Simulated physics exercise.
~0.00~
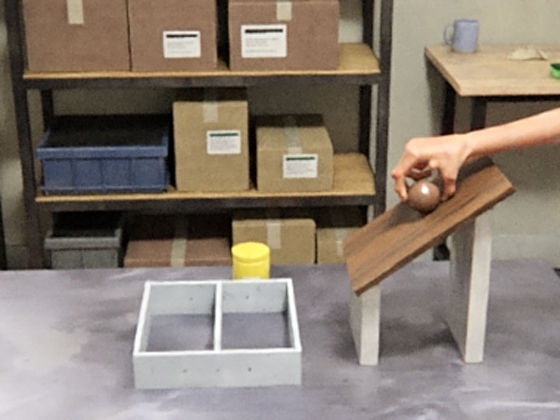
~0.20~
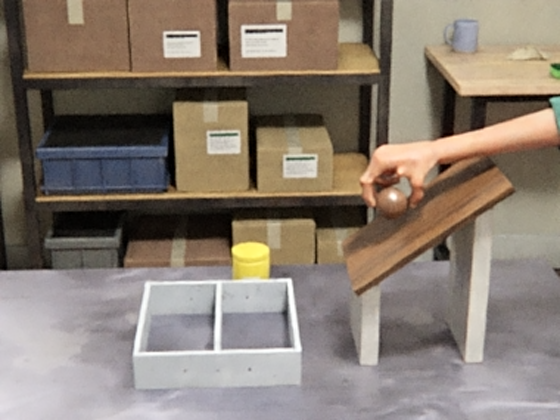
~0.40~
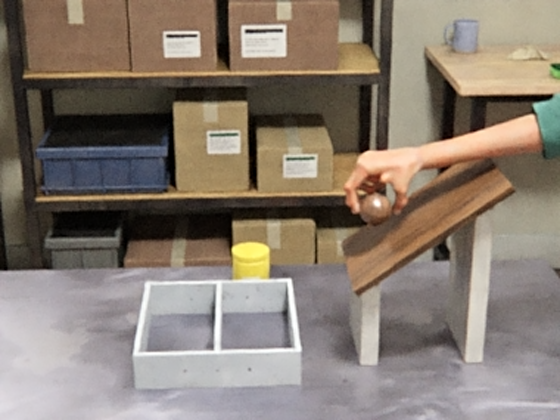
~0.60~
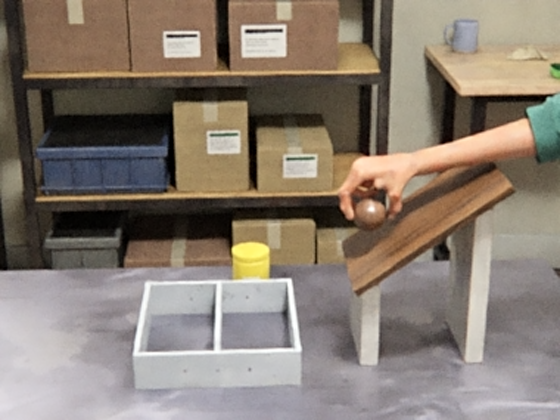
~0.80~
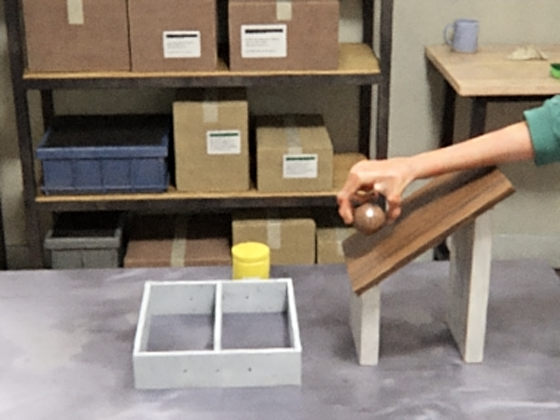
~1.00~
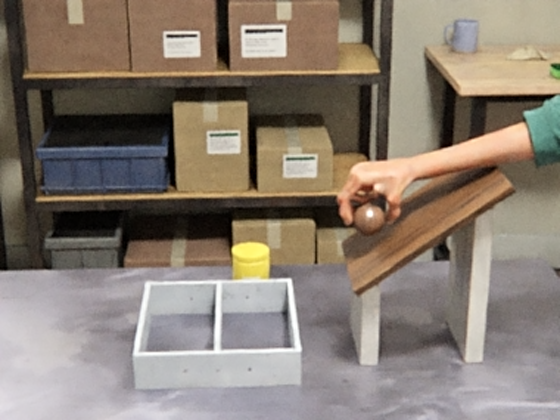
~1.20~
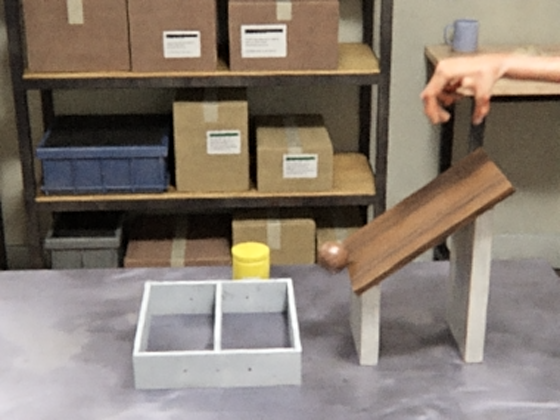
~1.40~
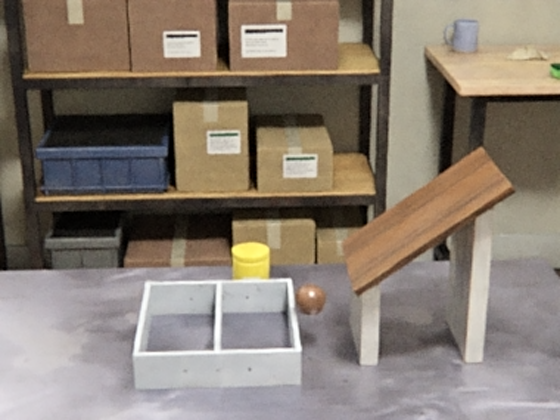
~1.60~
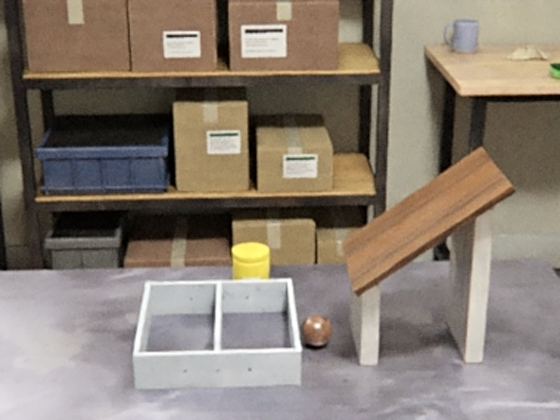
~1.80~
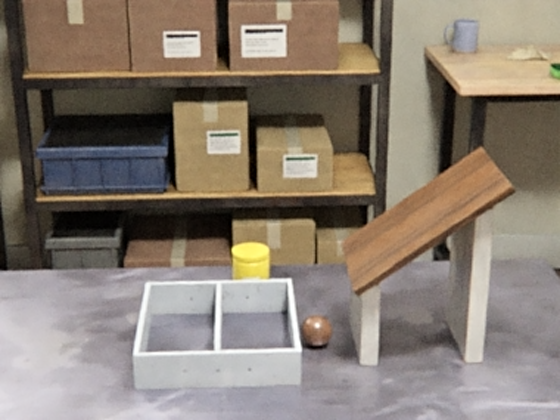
Hand lowering a brown onion along a tilted wooden board and releasing it, the onion dropping and resting outside a two-bay tray.
